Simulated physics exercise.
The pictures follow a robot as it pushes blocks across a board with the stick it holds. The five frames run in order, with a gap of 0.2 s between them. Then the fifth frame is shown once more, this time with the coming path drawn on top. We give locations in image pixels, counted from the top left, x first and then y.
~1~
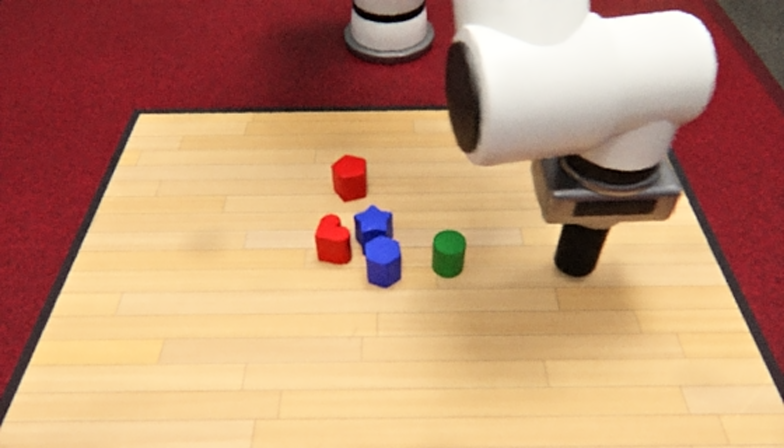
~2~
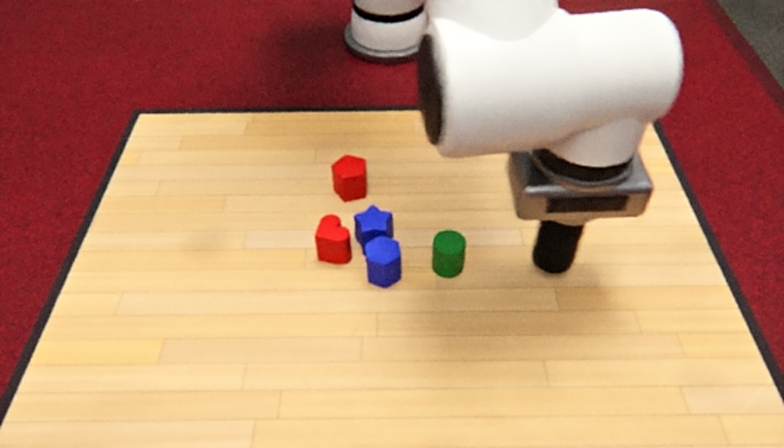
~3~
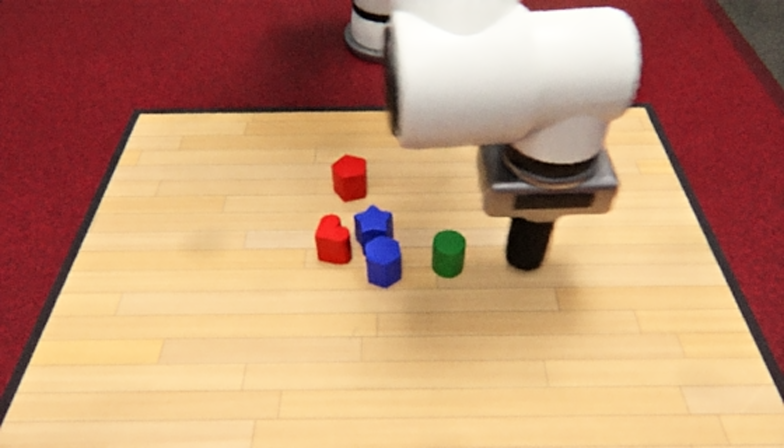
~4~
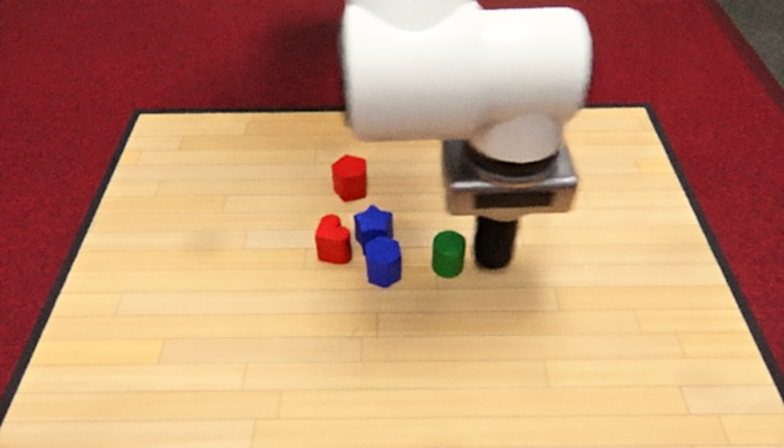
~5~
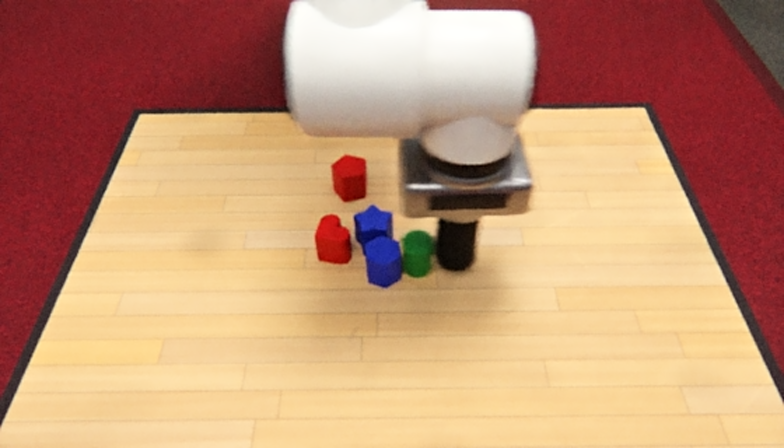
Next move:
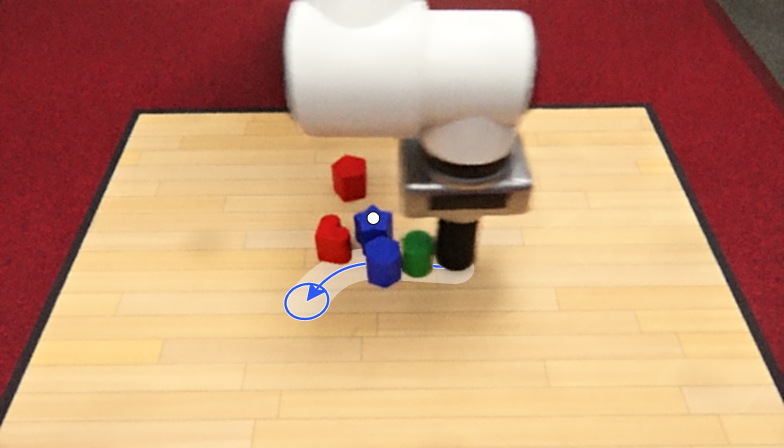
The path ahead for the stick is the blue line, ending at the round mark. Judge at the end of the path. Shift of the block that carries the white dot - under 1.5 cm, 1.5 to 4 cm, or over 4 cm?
It moves a fair bit, 1.5 to 4 cm.
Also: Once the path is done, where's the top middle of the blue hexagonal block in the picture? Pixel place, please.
Near (279, 307).
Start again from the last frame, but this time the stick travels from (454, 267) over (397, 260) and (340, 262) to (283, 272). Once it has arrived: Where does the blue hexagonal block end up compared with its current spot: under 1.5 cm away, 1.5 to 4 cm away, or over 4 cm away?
Verdict: More than 4 cm.
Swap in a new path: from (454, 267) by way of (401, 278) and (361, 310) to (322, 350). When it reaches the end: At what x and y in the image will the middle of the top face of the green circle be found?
Its top middle will sit at (361, 240).
Drawn move, from (454, 267) by way of (399, 264) and (346, 268) to (307, 301); the dot is on the blue star.
The first path, step by step. One third of the way, stick at (398, 253); red heart block at (327, 227); blue star at (358, 214), turned 65° clockwise; blue hexagonal block at (336, 258), turned 55° anticlockwise; green circle at (361, 237).
Two thirds of the way, stick at (344, 258); red heart block at (295, 223), turned 95° clockwise; blue star at (348, 211), turned 105° clockwise; blue hexagonal block at (317, 269), turned 95° anticlockwise; green circle at (305, 243).
At the end, stick at (305, 291); red heart block at (291, 223), turned 110° clockwise; blue star at (348, 211), turned 105° clockwise; blue hexagonal block at (279, 307), turned 120° anticlockwise; green circle at (283, 248).
